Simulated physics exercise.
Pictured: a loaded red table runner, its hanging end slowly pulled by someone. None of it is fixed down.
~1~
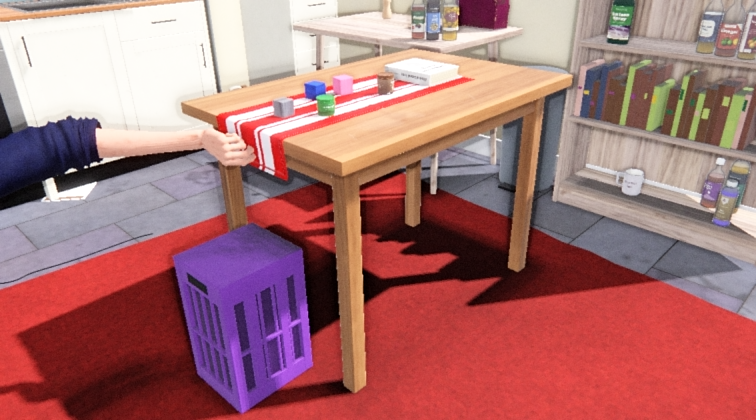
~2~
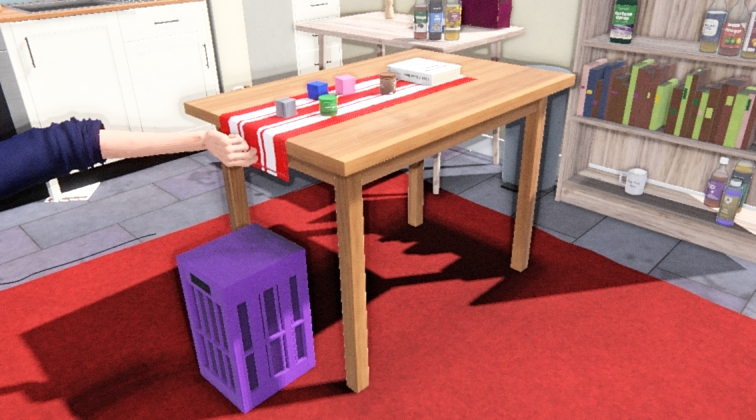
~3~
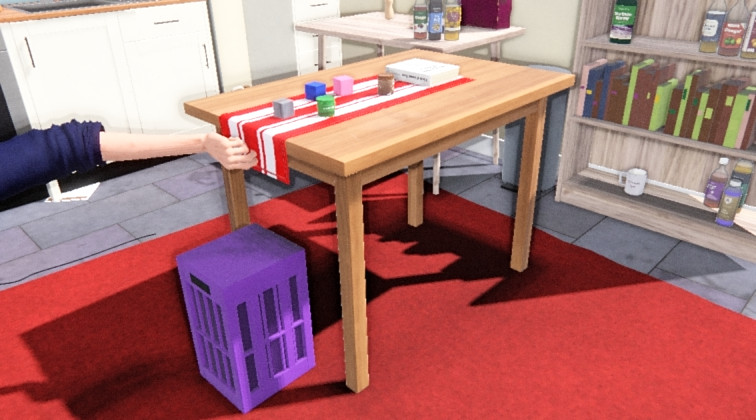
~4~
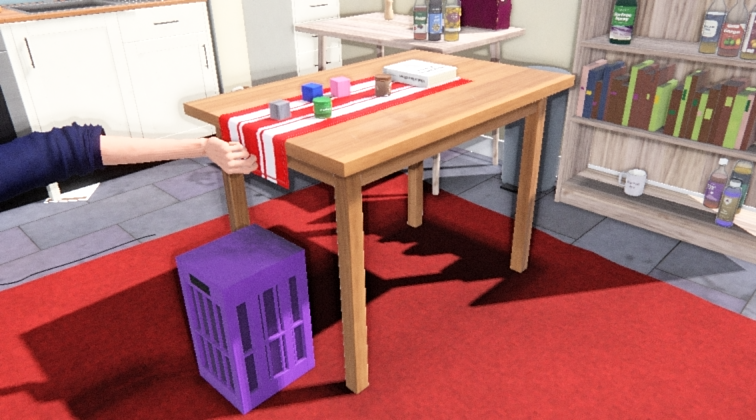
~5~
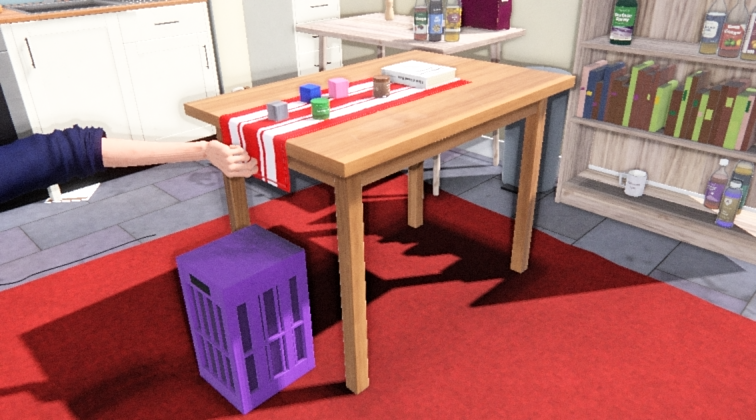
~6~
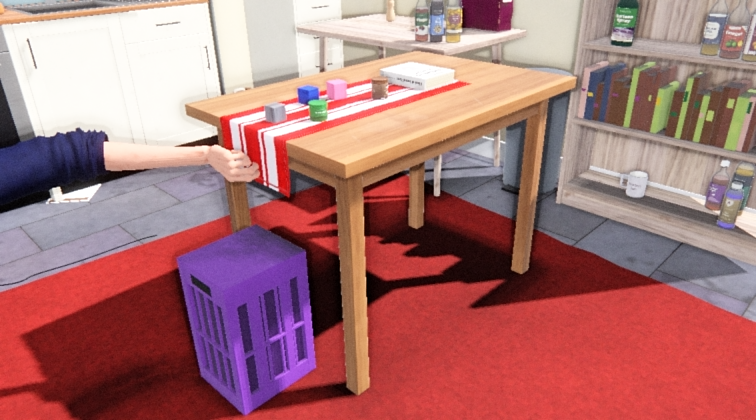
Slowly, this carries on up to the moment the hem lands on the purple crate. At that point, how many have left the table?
The number that drops will be two.
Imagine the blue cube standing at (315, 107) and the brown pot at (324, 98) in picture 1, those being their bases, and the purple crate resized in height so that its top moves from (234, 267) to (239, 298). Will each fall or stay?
So the blue cube leaves, and the brown pot leaves.
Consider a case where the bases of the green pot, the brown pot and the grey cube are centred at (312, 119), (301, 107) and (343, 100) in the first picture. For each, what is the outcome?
Green pot: Off; brown pot: Off; grey cube: Still on.
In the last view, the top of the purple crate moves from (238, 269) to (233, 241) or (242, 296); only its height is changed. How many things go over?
Over the edge: 1, then 3.
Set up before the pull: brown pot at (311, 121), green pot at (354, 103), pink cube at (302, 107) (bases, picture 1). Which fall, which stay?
The brown pot ends up knocked off; the green pot ends up still aboard; the pink cube ends up knocked off.
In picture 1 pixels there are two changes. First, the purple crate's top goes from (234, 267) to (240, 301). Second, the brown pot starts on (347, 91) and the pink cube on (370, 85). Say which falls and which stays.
In the end the brown pot rides it out; meanwhile the pink cube rides it out.
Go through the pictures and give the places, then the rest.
The first picture shows hem (288, 180); grey cube (283, 100); green pot (326, 97); blue cube (315, 83); pink cube (343, 77); brown pot (385, 74); top of the crate (234, 267).
The second picture shows hem (289, 182); grey cube (285, 100).
The third picture shows hem (290, 184); green pot (326, 98).
The fourth picture shows hem (289, 189); blue cube (312, 85); top of the crate (237, 268).
The fifth picture shows hem (290, 192); pink cube (338, 80).
The sixth picture shows hem (290, 198); grey cube (274, 105); green pot (318, 102); blue cube (308, 88); pink cube (336, 82); brown pot (380, 78).
A little later, hem near (261, 220); grey cube gone.
Next, hem on the crate; grey cube and green pot gone.
When it is over, hem on the crate; grey cube and green pot gone. The table loses two.
